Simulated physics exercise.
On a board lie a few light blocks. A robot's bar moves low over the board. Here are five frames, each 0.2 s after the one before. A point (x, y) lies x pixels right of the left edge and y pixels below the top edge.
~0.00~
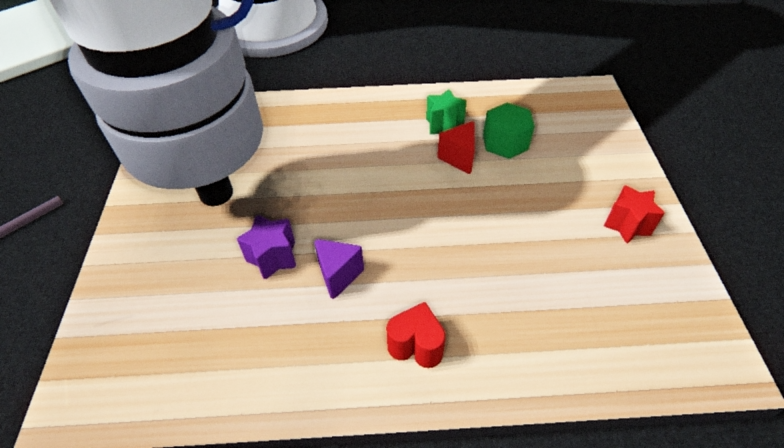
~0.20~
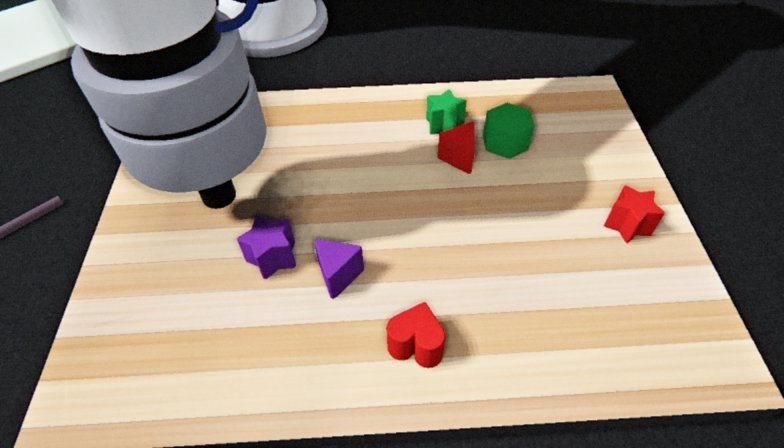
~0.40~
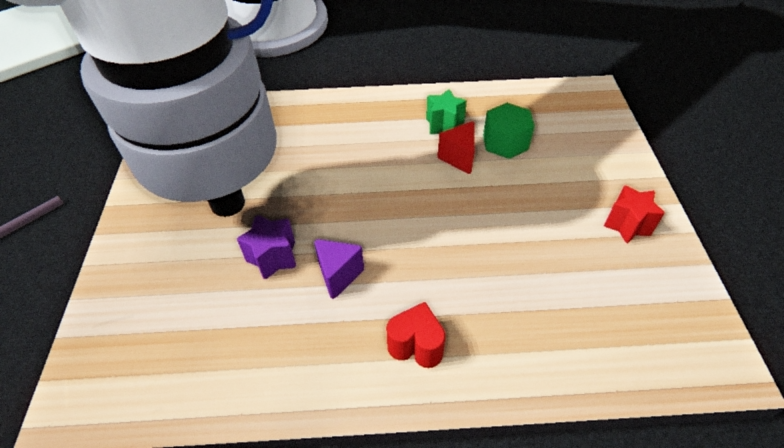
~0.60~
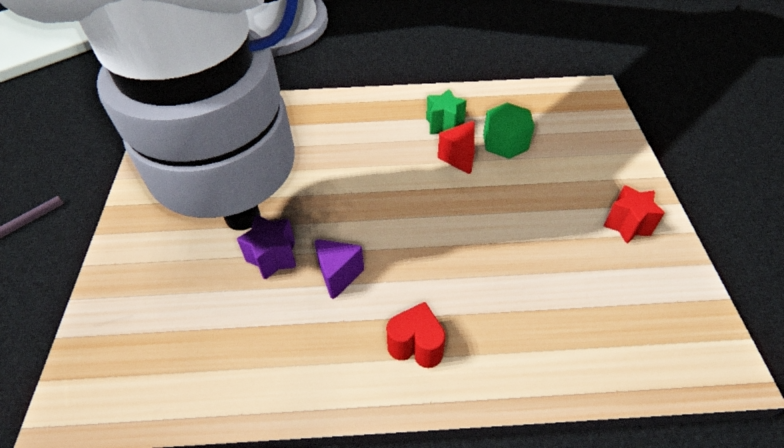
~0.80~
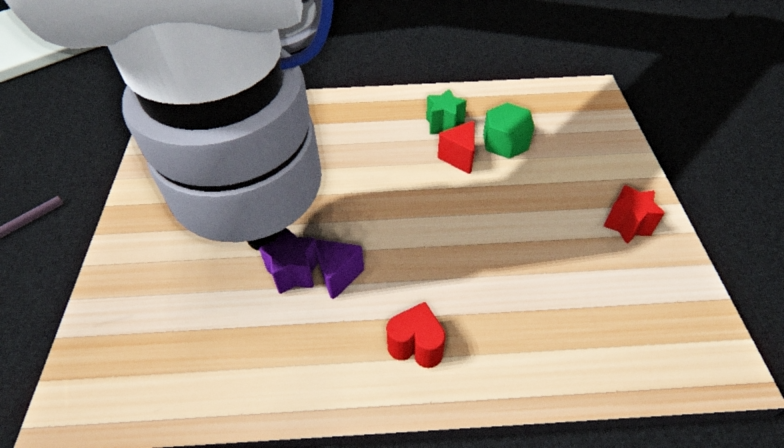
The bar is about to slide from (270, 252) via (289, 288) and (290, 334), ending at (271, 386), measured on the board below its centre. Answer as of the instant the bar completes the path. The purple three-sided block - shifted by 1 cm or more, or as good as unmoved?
It travels a centimetre or more.
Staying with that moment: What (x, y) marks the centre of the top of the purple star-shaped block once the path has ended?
The centre of its top face lies at (327, 290).
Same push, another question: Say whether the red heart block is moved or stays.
Its place stays the same.
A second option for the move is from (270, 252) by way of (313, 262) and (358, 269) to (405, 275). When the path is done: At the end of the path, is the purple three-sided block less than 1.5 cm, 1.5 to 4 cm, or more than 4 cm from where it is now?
It falls in the over 4 cm band.
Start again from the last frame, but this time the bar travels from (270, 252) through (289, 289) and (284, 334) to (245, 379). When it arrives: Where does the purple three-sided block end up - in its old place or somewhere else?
That block is going to get moved.
The first path, step by step. One third of the way, bar (284, 274); purple star-shaped block (320, 275), turned 30° anticlockwise; purple three-sided block (359, 262).
Two thirds of the way, bar (285, 322); purple star-shaped block (327, 290), turned 60° anticlockwise; purple three-sided block (363, 264), turned 15° anticlockwise.
At the end, bar (265, 374); purple star-shaped block (327, 290), turned 60° anticlockwise; purple three-sided block (363, 264), turned 15° anticlockwise; red heart block not moved.
